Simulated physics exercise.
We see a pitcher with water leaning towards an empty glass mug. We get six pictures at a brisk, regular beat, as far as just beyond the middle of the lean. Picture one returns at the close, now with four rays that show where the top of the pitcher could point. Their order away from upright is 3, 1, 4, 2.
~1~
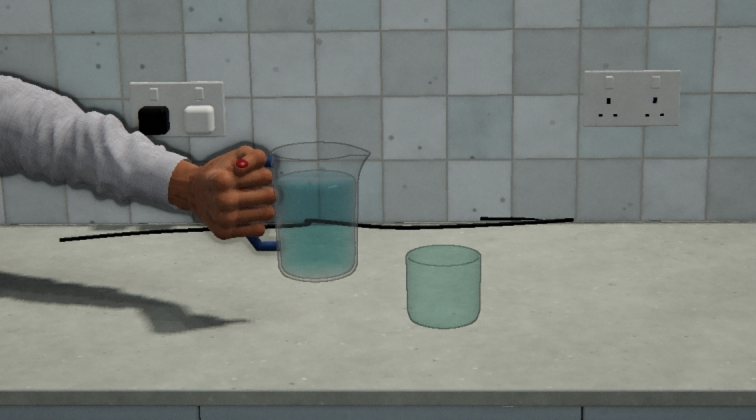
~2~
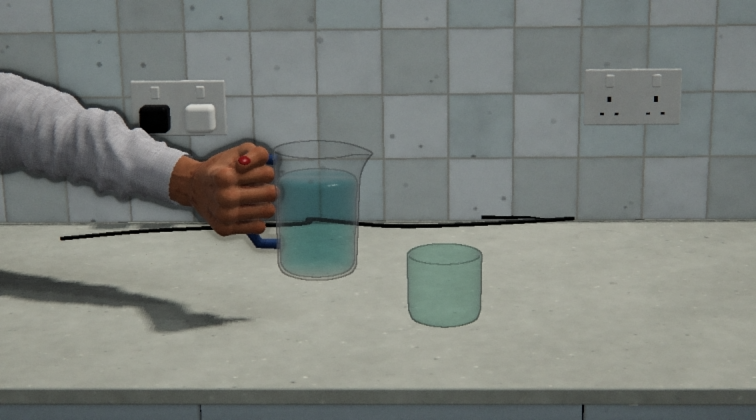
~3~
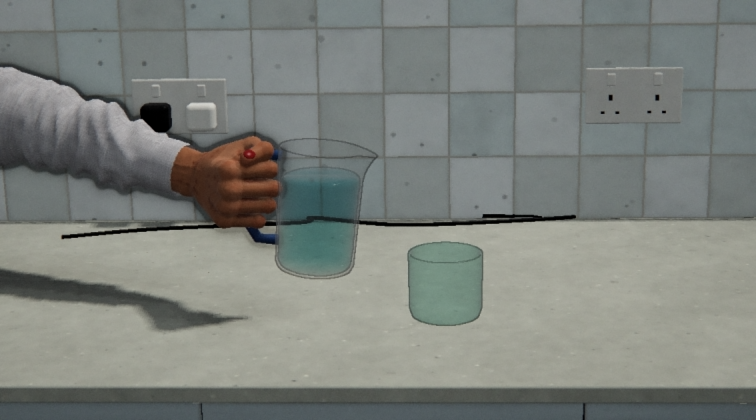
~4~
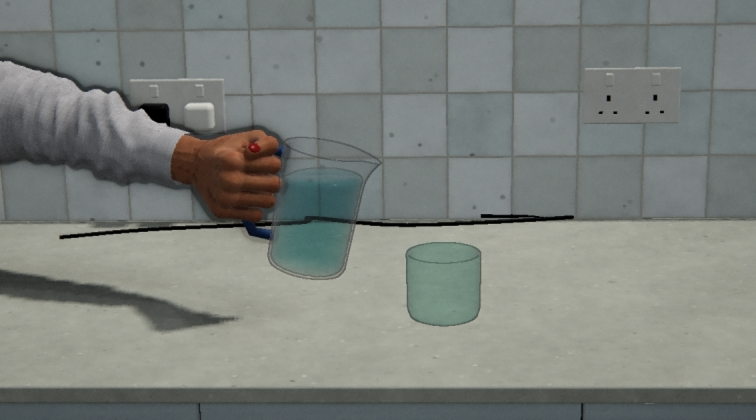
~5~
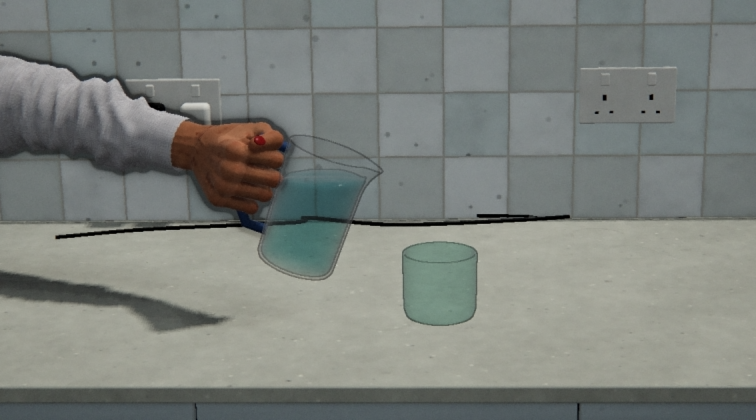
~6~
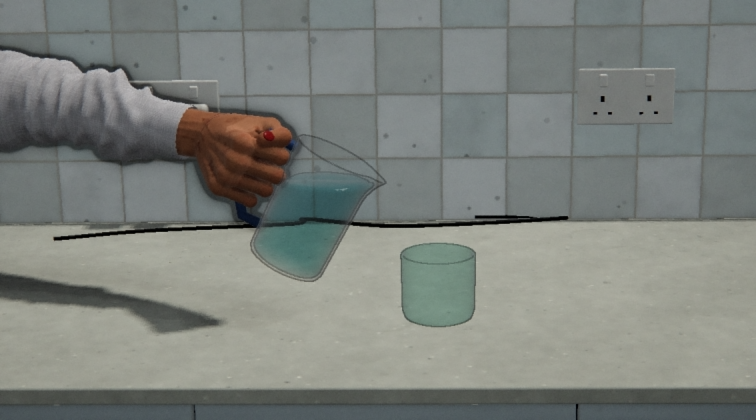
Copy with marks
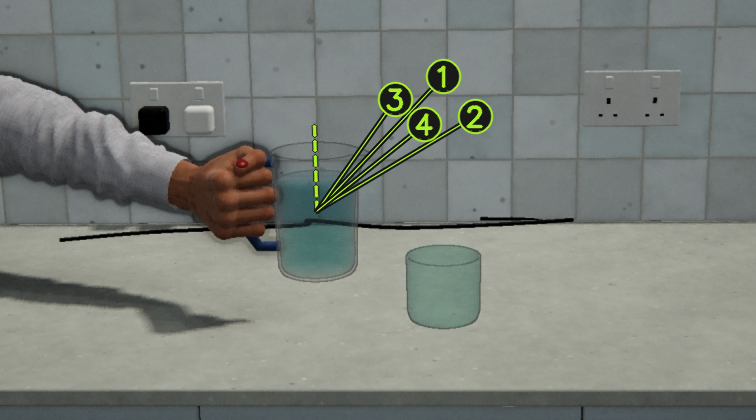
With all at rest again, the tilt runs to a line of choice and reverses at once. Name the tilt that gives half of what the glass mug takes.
Choose 2.
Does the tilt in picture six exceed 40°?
No, it does not.
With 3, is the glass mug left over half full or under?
Under half.
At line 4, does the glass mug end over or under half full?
Under.
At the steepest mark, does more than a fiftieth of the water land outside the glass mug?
No.
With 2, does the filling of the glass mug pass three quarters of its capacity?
No.
On the marked copy, 1 at (431, 89); 2 at (460, 124); 3 at (386, 113); 4 at (410, 135).
Choosing 1, the glass mug ends with about 15 % of what it can hold.
Choosing 2, the glass mug ends with about 47 % of what it can hold.
Choosing 3, the glass mug ends with about 4 % of what it can hold.
Choosing 4, the glass mug ends with about 29 % of what it can hold.
